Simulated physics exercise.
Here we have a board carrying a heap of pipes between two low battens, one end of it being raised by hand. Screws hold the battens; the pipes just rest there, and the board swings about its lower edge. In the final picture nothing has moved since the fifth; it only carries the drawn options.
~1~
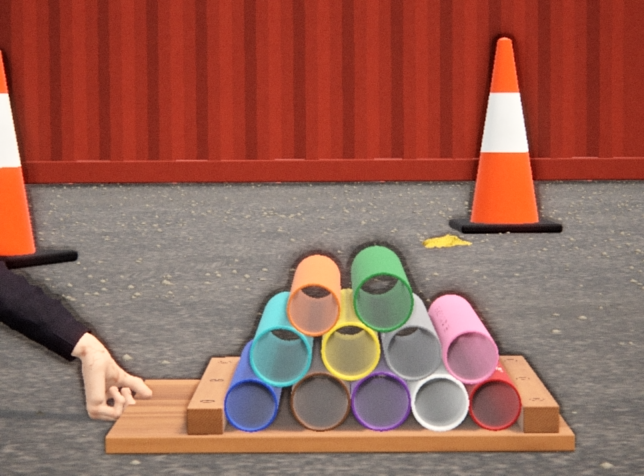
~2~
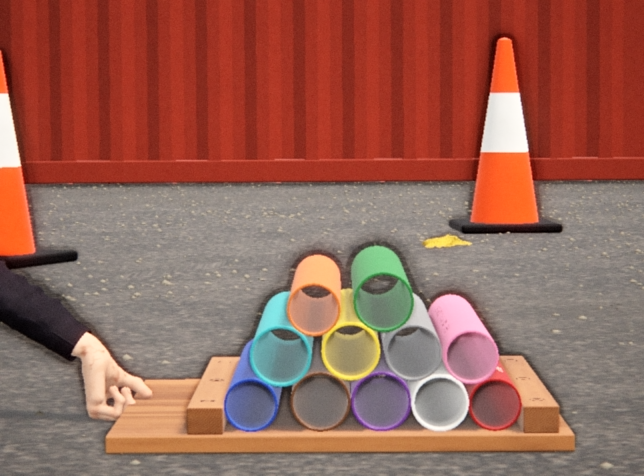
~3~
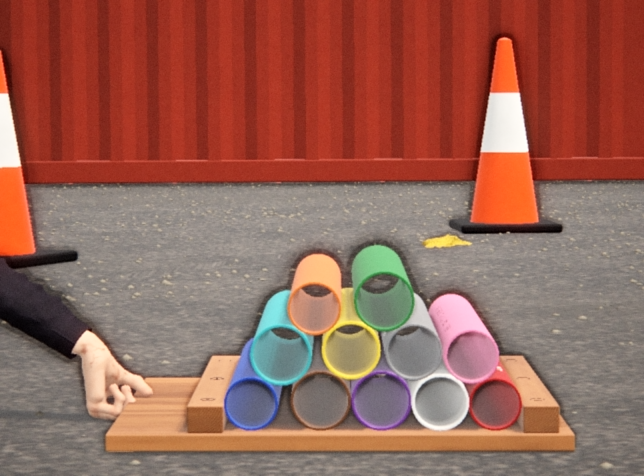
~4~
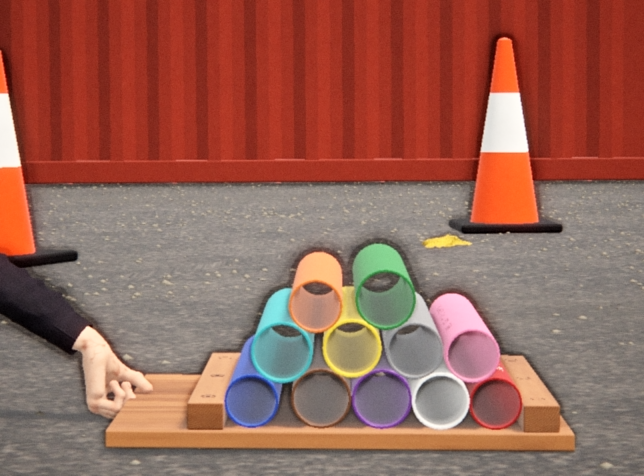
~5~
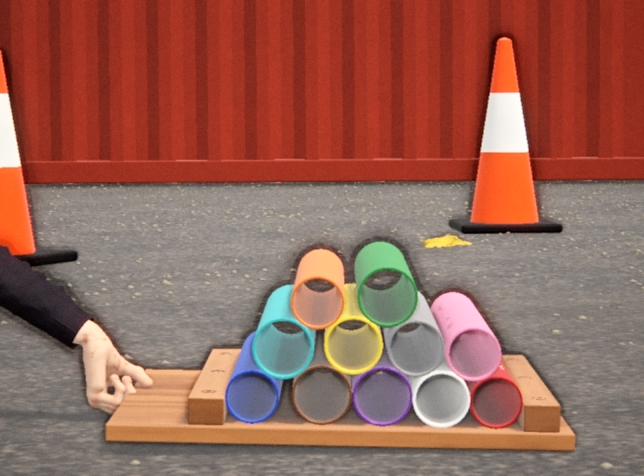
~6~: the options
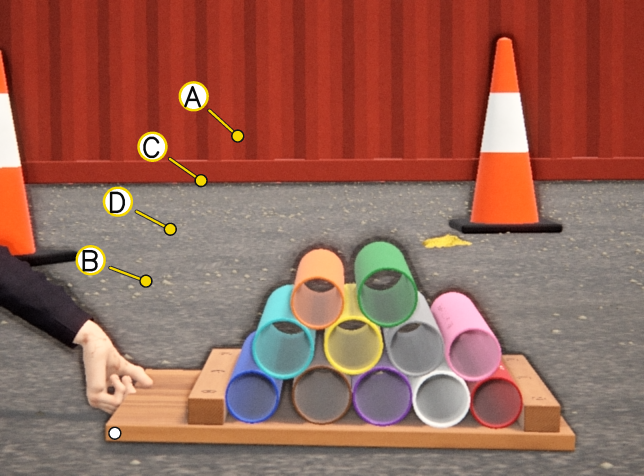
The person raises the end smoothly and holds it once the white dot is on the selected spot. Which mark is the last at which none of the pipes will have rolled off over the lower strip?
At most to B.
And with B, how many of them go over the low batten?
With B, none.
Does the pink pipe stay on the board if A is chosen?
The pink pipe: No.
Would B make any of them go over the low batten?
No.
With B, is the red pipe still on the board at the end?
Yes.
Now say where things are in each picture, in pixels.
In the first frame, brown pipe (321, 402); purple pipe (381, 401); white pipe (440, 403).
In the second frame, white pipe (440, 403); red pipe (495, 404).
In the third frame, board (339, 399); turquoise pipe (281, 355).
In the fourth frame, board (339, 397); blue pipe (251, 401); brown pipe (321, 398).
In the fifth frame, board (340, 394); blue pipe (252, 397); brown pipe (322, 395).
On the marked copy, A at (238, 136); B at (146, 281); C at (201, 181); D at (171, 229); the white dot at (115, 433).
Following B. Soon after the start, board at 15°.
Later, board at 21°.
In the end, board at 21°, none over the low batten.
As for the rest, A six over the low batten; C six over the low batten; D five over the low batten.
